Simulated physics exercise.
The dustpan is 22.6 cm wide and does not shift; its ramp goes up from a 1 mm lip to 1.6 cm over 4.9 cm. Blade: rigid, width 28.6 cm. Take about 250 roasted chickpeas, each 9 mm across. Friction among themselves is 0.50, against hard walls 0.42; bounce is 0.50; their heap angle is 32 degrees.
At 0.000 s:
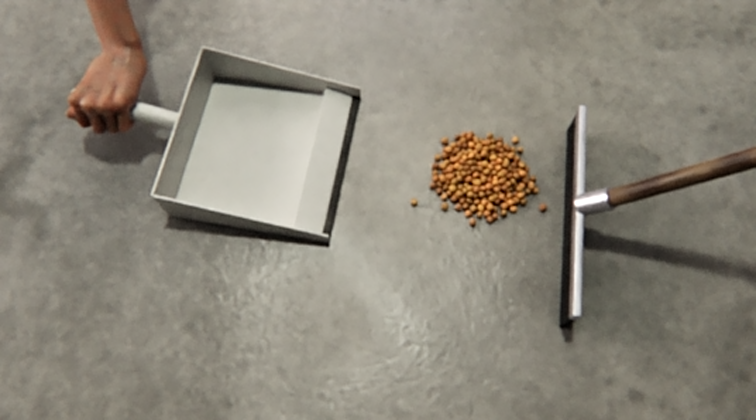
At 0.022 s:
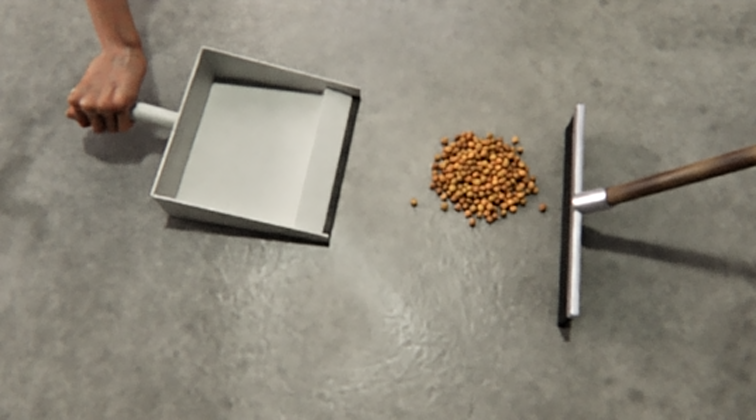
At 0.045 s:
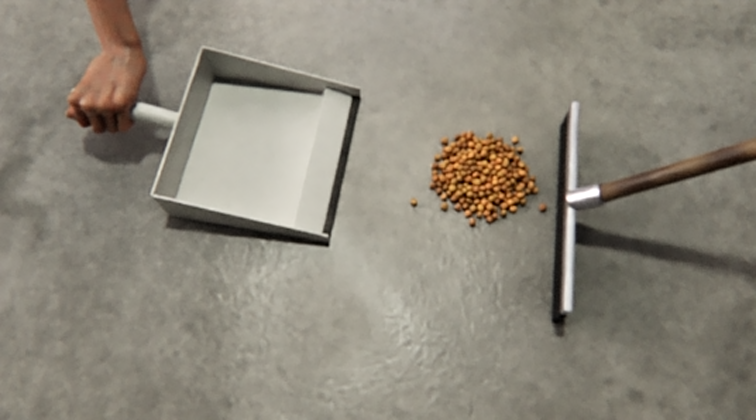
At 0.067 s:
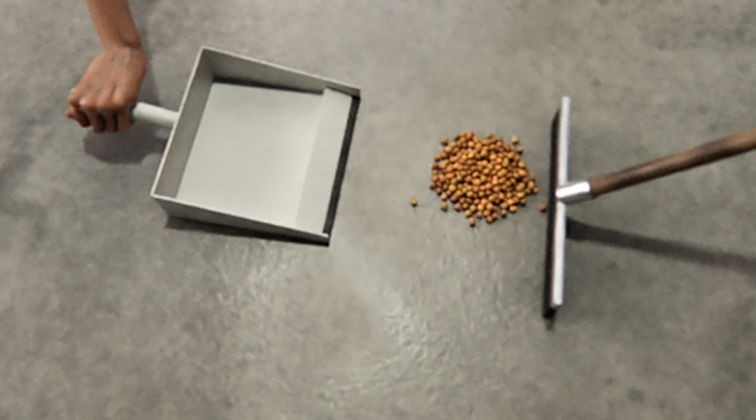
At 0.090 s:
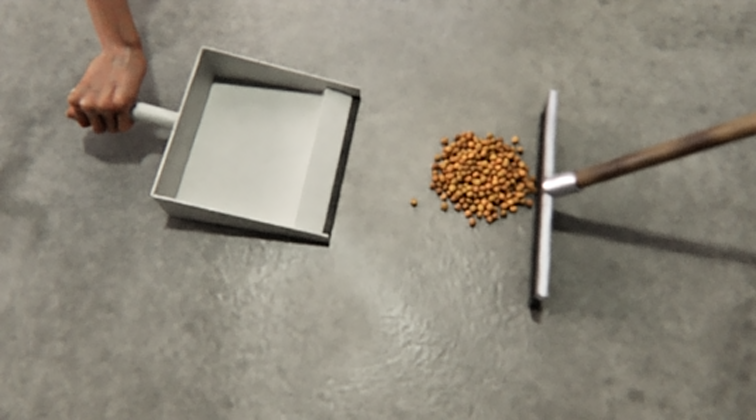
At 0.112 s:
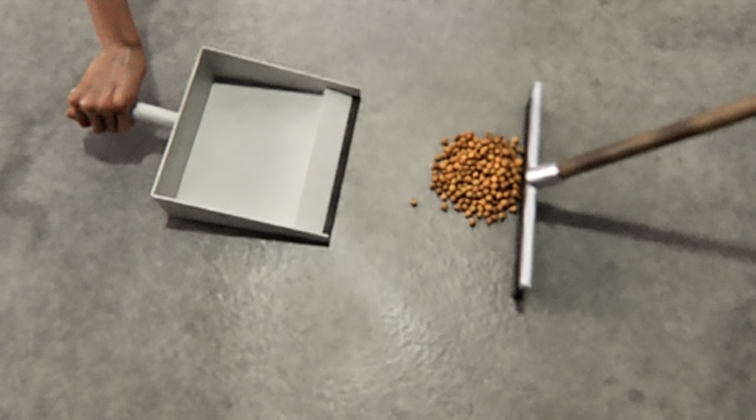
A squeegee slides left across grey concrete and presses into a pile of roasted chickpeas.
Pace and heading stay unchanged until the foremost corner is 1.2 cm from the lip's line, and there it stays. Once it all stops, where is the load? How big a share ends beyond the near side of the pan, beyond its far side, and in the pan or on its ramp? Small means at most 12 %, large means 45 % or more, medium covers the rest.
Shares: Past the pan's near side - small; past the pan's far side - medium; in the pan or on its ramp - large.
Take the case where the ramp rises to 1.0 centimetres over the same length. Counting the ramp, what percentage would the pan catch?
Estimate with the new ramp: Some 60 in a hundred.
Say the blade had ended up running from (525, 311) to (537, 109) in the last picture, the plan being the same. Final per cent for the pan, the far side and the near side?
Pan: 65, far side: 10, near side: 5.
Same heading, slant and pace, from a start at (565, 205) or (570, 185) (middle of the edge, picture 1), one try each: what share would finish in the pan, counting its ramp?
Roughly 50 % and 45 %.
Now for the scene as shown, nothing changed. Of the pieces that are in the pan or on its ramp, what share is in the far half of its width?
I'd put it near 80 per cent.
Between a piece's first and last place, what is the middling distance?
About 24 cm.
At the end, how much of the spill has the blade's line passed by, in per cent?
Roughly 0 percent of it.
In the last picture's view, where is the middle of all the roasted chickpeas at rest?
My guess is close to (338, 122).
After 0.24 s, middle of the blade 12 cm from the lip; 0 % over the lip, far side 10 %, near side 0 %.
After 0.32 s, middle of the blade 4 cm from the lip; 5 % over the lip, far side 20 %, near side 0 %.
After 0.54 s, middle of the blade 2 cm from the lip; 55 % over the lip, far side 25 %, near side 0 %.
At rest (1.1 s), near side 0 %, far side 25 %, pan 50 %, in front of the lip or behind the blade 25 %.
